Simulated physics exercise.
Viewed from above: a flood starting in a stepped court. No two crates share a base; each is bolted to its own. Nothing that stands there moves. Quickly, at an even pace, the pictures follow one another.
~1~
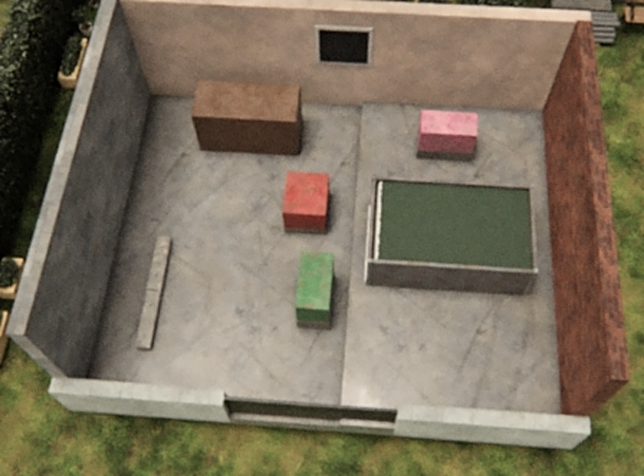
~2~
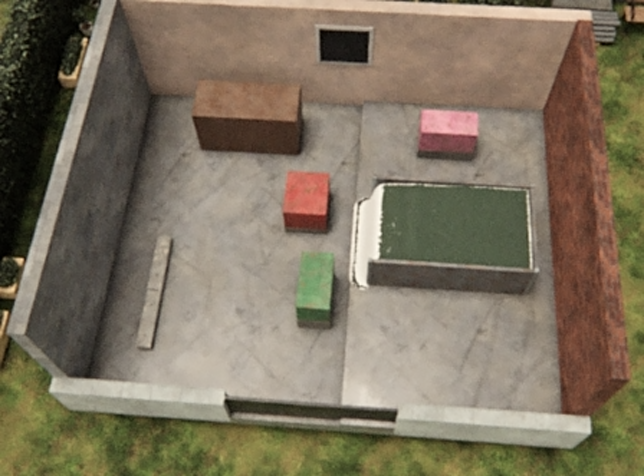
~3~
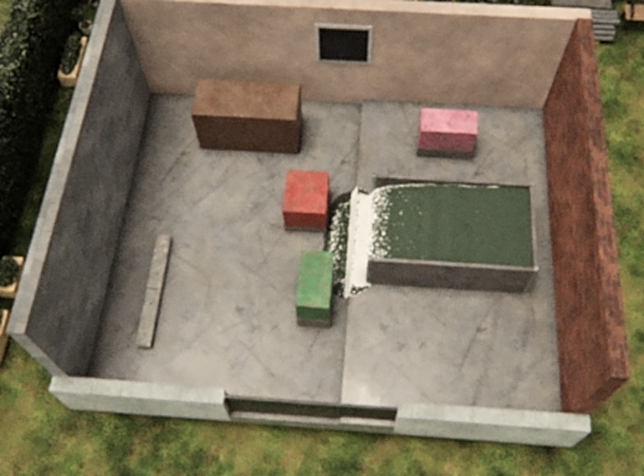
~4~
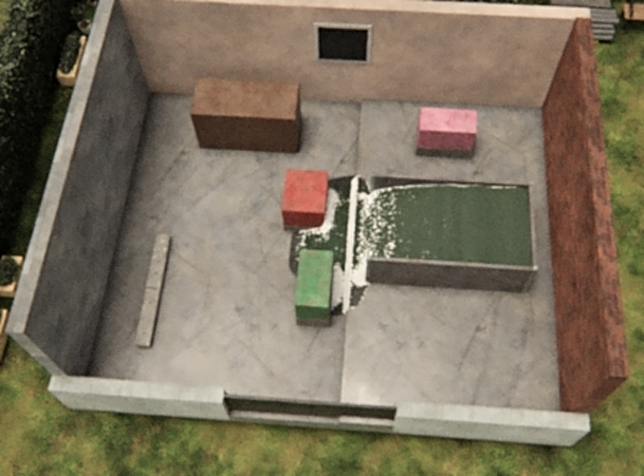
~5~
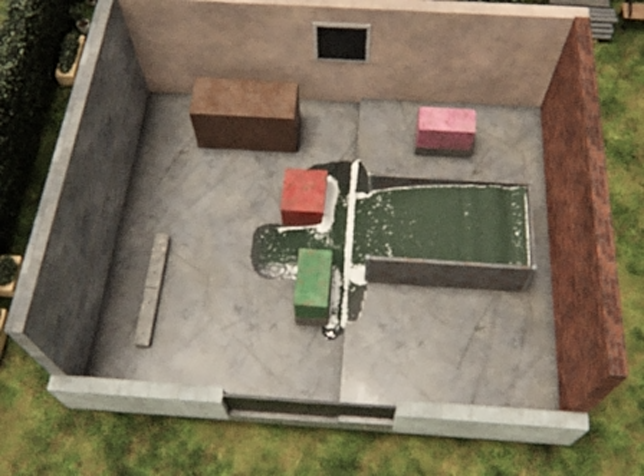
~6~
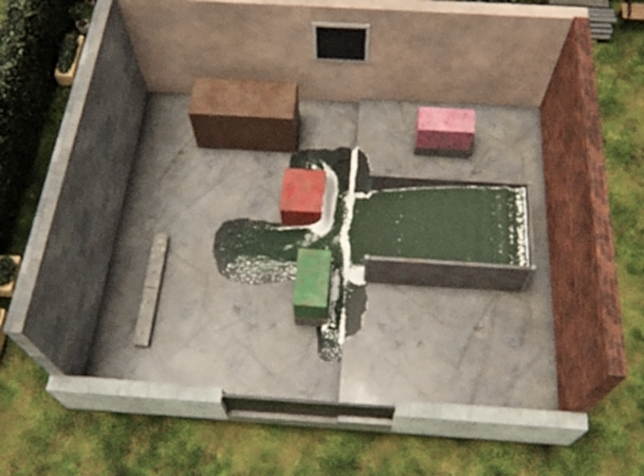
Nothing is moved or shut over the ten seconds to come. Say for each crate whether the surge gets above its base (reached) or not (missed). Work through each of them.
In order: The pink crate is safe from the water, the red crate is caught by the water, the green crate is caught by the water.
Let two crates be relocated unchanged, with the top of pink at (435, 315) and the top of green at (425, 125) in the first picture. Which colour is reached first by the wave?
Going by the pictures, it's the crate marked red.
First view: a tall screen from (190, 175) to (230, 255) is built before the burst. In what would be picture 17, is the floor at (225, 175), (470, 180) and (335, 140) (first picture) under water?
Outcome by spot, in order - watered, unwatered, watered.
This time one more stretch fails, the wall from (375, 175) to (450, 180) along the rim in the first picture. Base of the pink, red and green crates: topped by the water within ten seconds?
Well, pink is doused and red is doused, but green stays clear.
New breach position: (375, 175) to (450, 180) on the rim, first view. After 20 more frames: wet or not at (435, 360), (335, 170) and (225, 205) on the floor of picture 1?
Going through them in turn: Still unsoaked, then reached by the flood, then reached by the flood.
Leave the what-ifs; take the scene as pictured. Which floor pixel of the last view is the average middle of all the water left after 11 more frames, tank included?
(320, 236).
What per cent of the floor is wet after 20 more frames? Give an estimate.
Roughly 65 per cent.
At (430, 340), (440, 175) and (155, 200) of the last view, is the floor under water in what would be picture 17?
Going through them in order, I'd call them clear, clear and drenched.
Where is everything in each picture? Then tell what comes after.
Still water in the open tank at (452, 225), in the first picture.
Water pours out at (373, 235) and has run to (370, 200), in the second picture.
The front is at (346, 199), out from the gap at (372, 235), in the third picture.
The front is at (330, 186), out from the gap at (371, 235), in the fourth picture.
Water pours out at (370, 235) and has run to (257, 258), in the fifth picture.
The front is at (219, 253), out from the gap at (369, 235), in the sixth picture.
A moment on, water covers 30 % of the floor; the pink crate not reached, the red crate water round its plinth, the green crate water round its plinth.
Next, water covers 55 % of the floor; the pink crate water round its plinth, the red crate water round its plinth, the green crate water round its plinth.
Then, water covers 65 % of the floor; the pink crate water round its plinth, the red crate water round its plinth, the green crate water round its plinth.
Later, water covers 70 % of the floor; the pink crate water round its plinth, the red crate water round its plinth, the green crate water round its plinth.
In the end, water covers 70 % of the floor; the pink crate stayed above the water, the red crate was topped, the green crate was topped.
